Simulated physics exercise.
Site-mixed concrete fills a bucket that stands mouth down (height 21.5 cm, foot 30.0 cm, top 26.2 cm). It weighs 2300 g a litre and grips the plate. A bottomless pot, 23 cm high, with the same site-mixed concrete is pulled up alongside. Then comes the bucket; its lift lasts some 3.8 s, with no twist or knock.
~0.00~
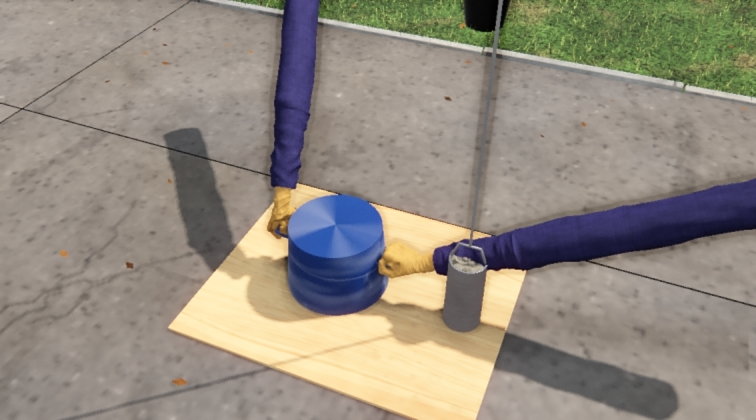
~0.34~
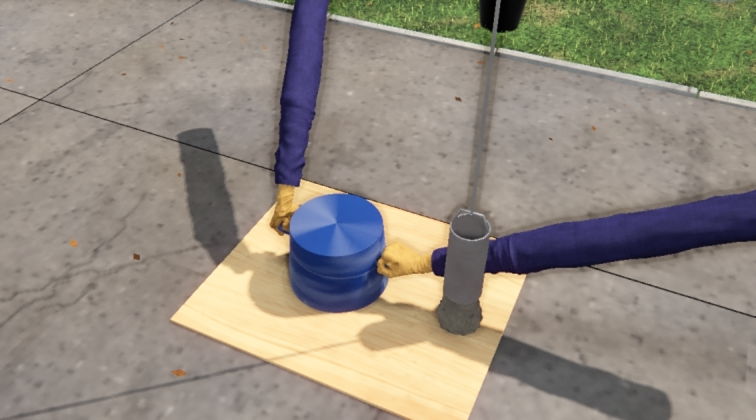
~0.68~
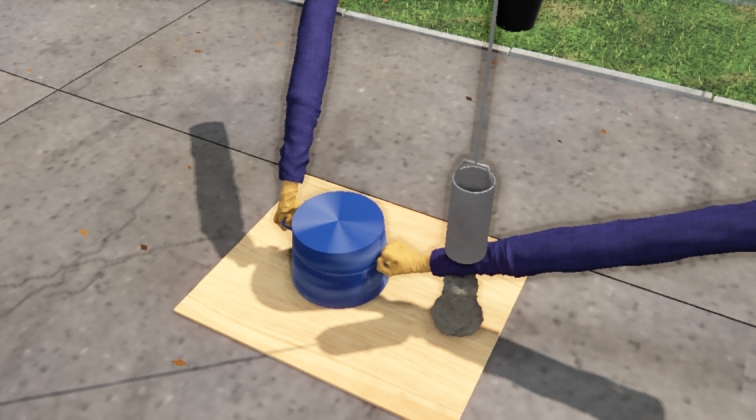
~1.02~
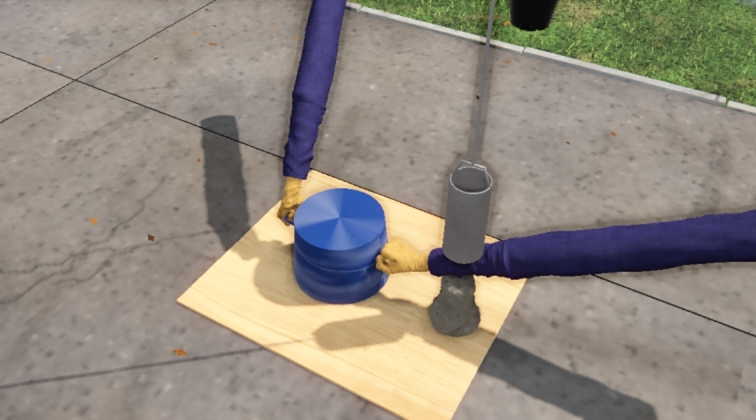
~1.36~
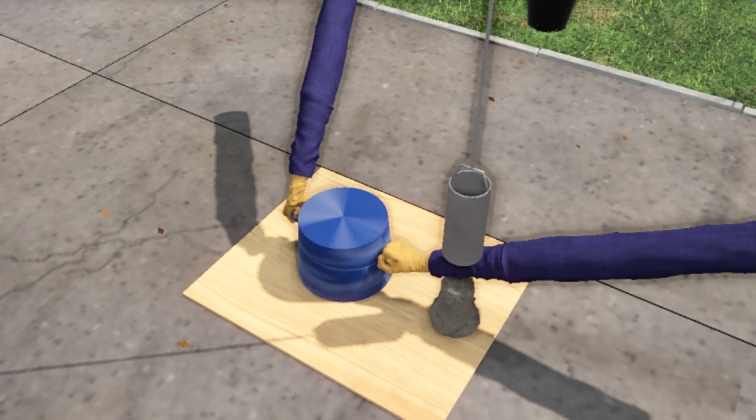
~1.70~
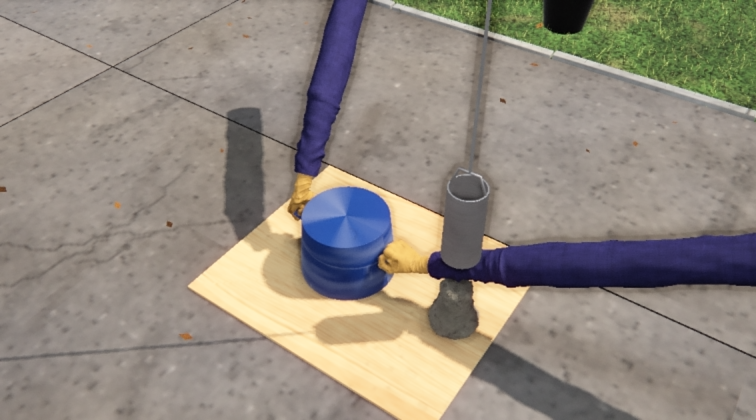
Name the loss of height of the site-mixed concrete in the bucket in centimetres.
Expect roughly 3 cm.
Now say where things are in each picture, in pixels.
The first picture shows middle of the pot's mouth at (469, 260), still down; middle of the bucket's top at (336, 225), not yet moved.
The second picture shows middle of the pot's mouth at (470, 228), raised 13 cm; middle of the bucket's top at (337, 224), not yet moved.
The third picture shows middle of the pot's mouth at (474, 180), raised 29 cm; what the pot left 17 cm high and 15 cm wide, top at (461, 281); middle of the bucket's top at (338, 221), not yet moved.
The fourth picture shows middle of the pot's mouth at (471, 181), raised 29 cm; what the pot left 17 cm high and 15 cm wide, top at (459, 281); middle of the bucket's top at (340, 218), not yet moved.
The fifth picture shows middle of the pot's mouth at (470, 184), raised 29 cm; what the pot left 17 cm high and 15 cm wide, top at (458, 283); middle of the bucket's top at (343, 217), not yet moved.
The sixth picture shows middle of the pot's mouth at (468, 189), raised 29 cm; what the pot left 17 cm high and 15 cm wide, top at (457, 285); middle of the bucket's top at (346, 216), not yet moved.
After 2.7 s, the bucket is up 5.5 cm; the site-mixed concrete has come down 1.1 cm to 20 cm and is 31 cm wide.
After 3.6 s, the bucket is up 13 cm; the site-mixed concrete has come down 2.4 cm to 19 cm and is 33 cm wide.
After 4.6 s, the bucket is up 22 cm; the site-mixed concrete has come down 2.6 cm to 19 cm and is 33 cm wide.
After 5.7 s, the bucket is clear; the site-mixed concrete has come down 2.8 cm to 19 cm and is 34 cm wide.
After 6.1 s, at rest, the bucket is clear; the site-mixed concrete has come down 2.8 cm to 19 cm and is 34 cm wide.
